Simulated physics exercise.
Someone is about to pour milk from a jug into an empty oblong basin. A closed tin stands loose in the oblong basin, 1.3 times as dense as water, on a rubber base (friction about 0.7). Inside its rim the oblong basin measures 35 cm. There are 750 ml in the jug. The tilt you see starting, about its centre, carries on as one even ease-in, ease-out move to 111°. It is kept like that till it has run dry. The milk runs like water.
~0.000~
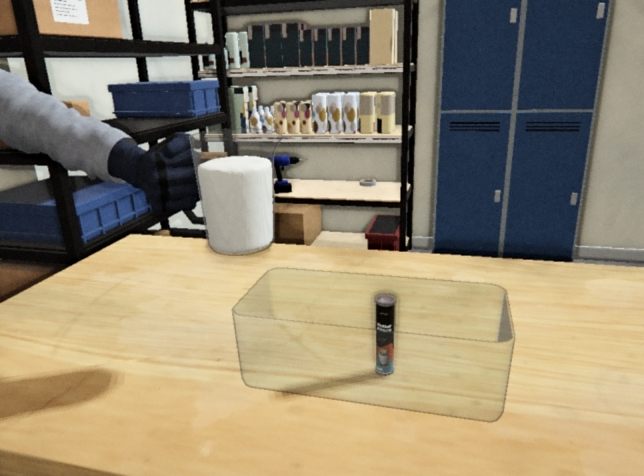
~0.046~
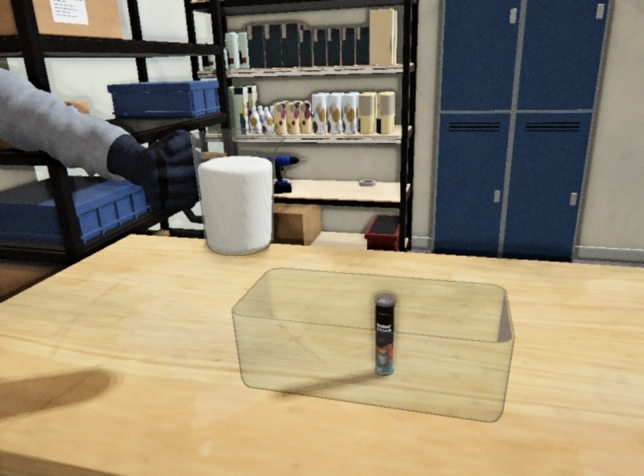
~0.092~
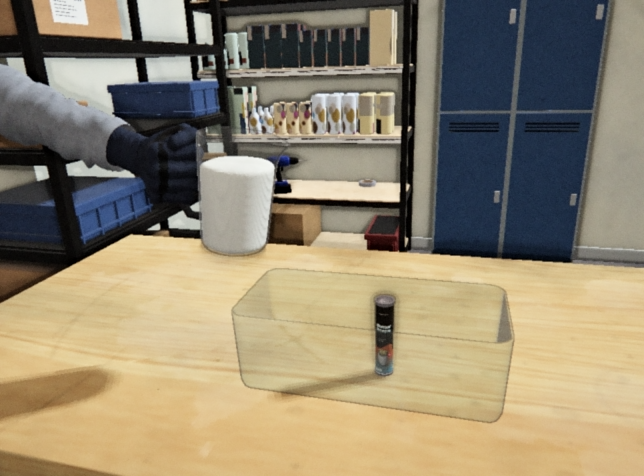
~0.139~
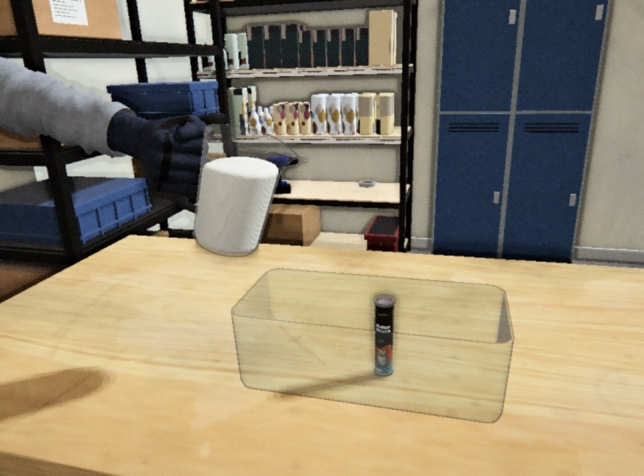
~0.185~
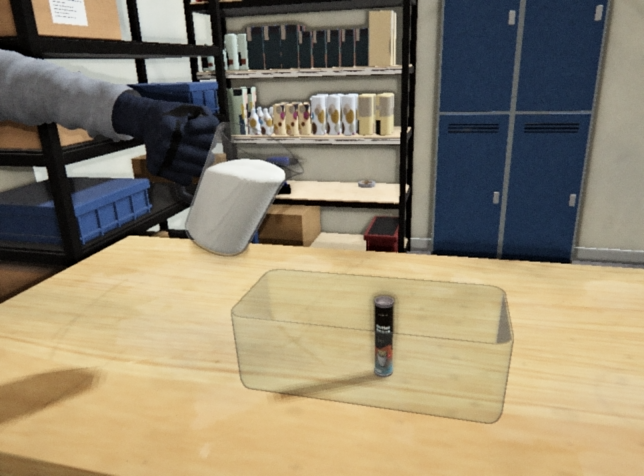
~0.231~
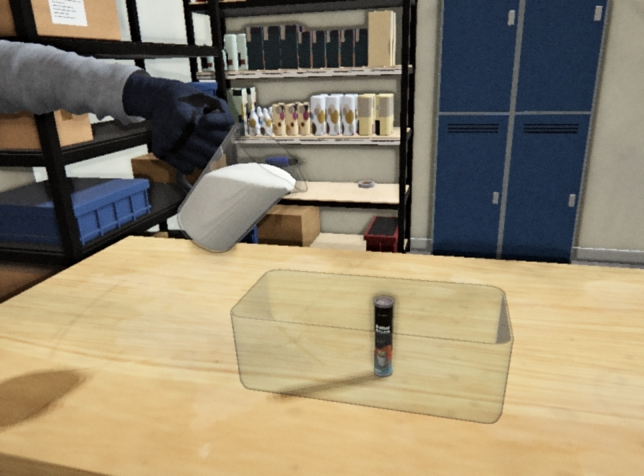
In a storeroom with shelves and blue lockers, a dark-gloved hand holds a white jug upright above a wooden table, left of a clear oblong basin with a small dark tin standing inside. The hand then rises slightly and tilts the jug to the right, slowly at first, until it leans steeply.
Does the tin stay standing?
It remains upright.
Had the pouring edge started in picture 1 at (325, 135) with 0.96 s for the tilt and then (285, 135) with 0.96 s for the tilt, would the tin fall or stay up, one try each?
First it topples; then it stays up.
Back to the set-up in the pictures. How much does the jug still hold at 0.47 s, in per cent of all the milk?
Near 60 in a hundred.
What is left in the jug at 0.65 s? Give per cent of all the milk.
Some 16 per cent.
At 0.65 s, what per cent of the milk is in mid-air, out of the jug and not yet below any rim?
Near 18 in a hundred.
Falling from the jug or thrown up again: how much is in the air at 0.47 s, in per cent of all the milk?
About 24 per cent.
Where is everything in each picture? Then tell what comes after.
Tilt 0°; pouring edge (283, 136); surface from (204, 162) to (270, 164); the oblong basin's rim runs from (252, 289) to (510, 313); the tin's top is at (385, 303), in the first frame.
Tilt 2°; pouring edge (285, 138); surface from (204, 162) to (271, 165), in the second frame.
Tilt 8°; pouring edge (290, 145); surface from (206, 161) to (273, 166), in the third frame.
Tilt 17°; pouring edge (297, 156); surface from (209, 169) to (278, 169), in the fourth frame.
Tilt 29°; pouring edge (304, 172); surface from (206, 183) to (286, 175), in the fifth frame.
Tilt 43°; pouring edge (307, 190); surface from (197, 188) to (291, 179), in the sixth frame.
By 0.47 s the tilt is 107° and 60 per cent is still to pour; the tin stands where it began.
By 0.65 s the tilt is 111° and 16 per cent is still to pour; the tin stands where it began.
By 0.84 s the tilt is 111° and 2 per cent is still to pour; the tin stands where it began.
By 1.04 s the tilt is 111° and 0 per cent is still to pour; the tin stands where it began.
At rest the tin stands where it began.
